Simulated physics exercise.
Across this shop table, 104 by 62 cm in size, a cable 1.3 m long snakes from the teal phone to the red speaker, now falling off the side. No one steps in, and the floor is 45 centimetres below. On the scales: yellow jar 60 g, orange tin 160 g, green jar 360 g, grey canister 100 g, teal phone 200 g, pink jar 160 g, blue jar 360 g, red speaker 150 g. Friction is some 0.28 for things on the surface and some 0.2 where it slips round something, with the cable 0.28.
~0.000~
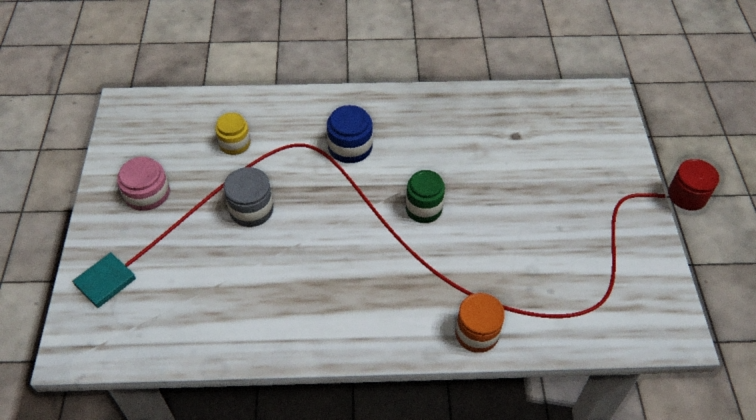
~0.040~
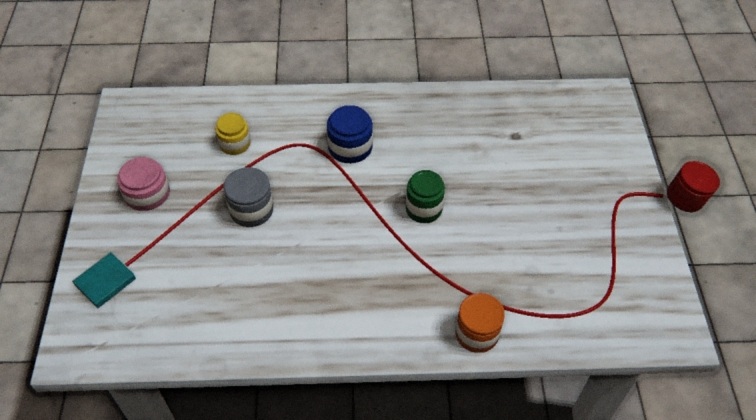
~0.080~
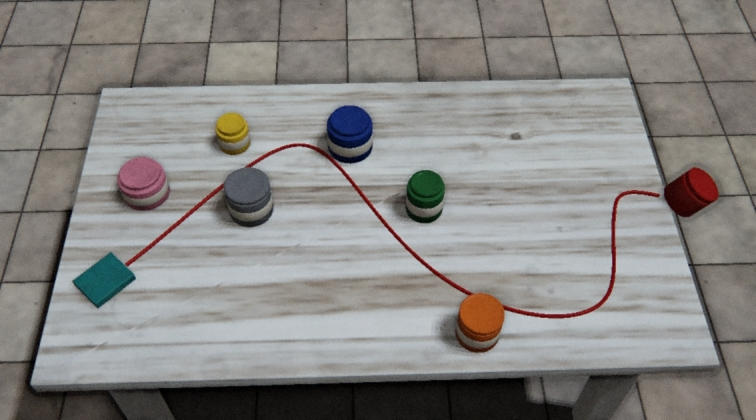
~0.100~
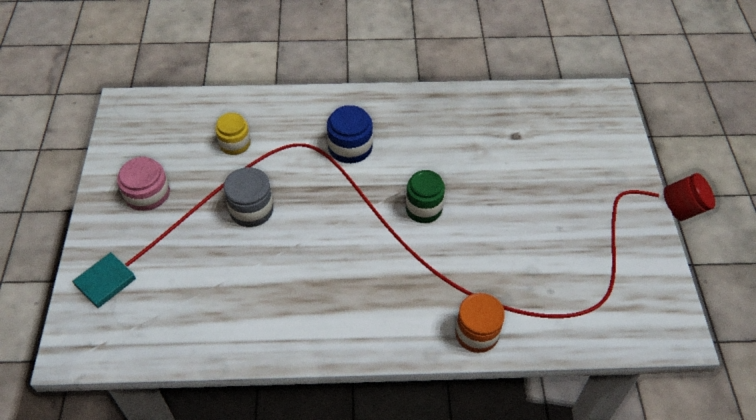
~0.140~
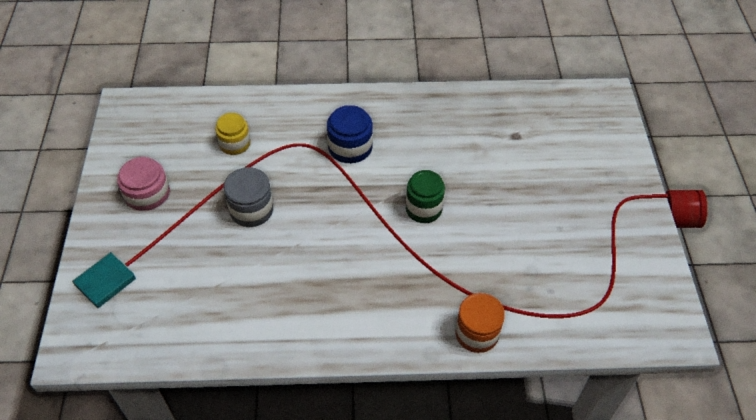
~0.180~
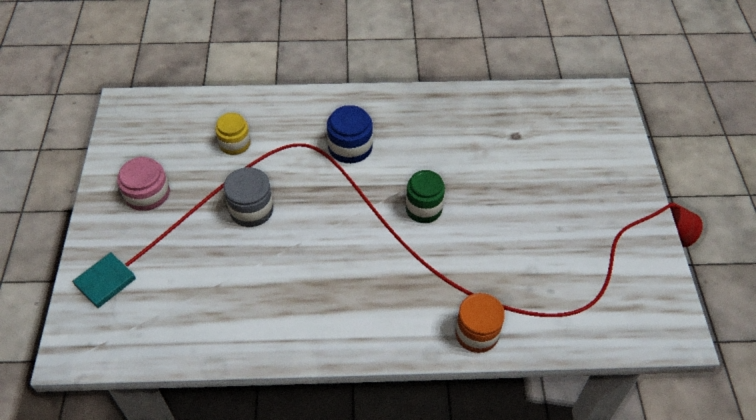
On a whitewashed wooden table, a red cylinder tied to a red cord tips over the right edge, tugging the cord's end.
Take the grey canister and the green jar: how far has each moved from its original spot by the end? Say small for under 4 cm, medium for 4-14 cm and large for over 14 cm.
In order: The grey canister is medium, the green jar is small.
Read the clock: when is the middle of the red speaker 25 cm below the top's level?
It happens at 0.28 seconds on the clock.
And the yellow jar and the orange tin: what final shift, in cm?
Final offset from start: Yellow jar = 0 cm, orange tin = 0 cm.
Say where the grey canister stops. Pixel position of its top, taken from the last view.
Near (256, 234).
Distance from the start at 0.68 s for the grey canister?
The grey canister is 10 cm out of place.
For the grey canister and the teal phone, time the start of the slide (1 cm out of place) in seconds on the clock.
For the grey canister it's 0.38 s, while the teal phone gets there at 0.40 s.
At 0.4 s, the cable's tail end at (135, 261); grey canister 5 cm off its start, red speaker over the edge, teal phone 1 cm off its start.
At 0.7 s, the cable's tail end at (136, 261); grey canister 10 cm off its start, red speaker over the edge, teal phone 2 cm off its start.
At 0.9 s, the cable's tail end at (136, 261); grey canister 10 cm off its start at (256, 234), red speaker over the edge, teal phone 2 cm off its start at (112, 272).
At 1.2 s, the cable's tail end at (136, 261); grey canister 10 cm off its start, red speaker over the edge, teal phone 2 cm off its start.
At 2.4 s, the cable's tail end at (136, 261); grey canister 10 cm off its start at (256, 234), green jar 0 cm off its start at (427, 182), red speaker over the edge, teal phone 2 cm off its start at (112, 272).
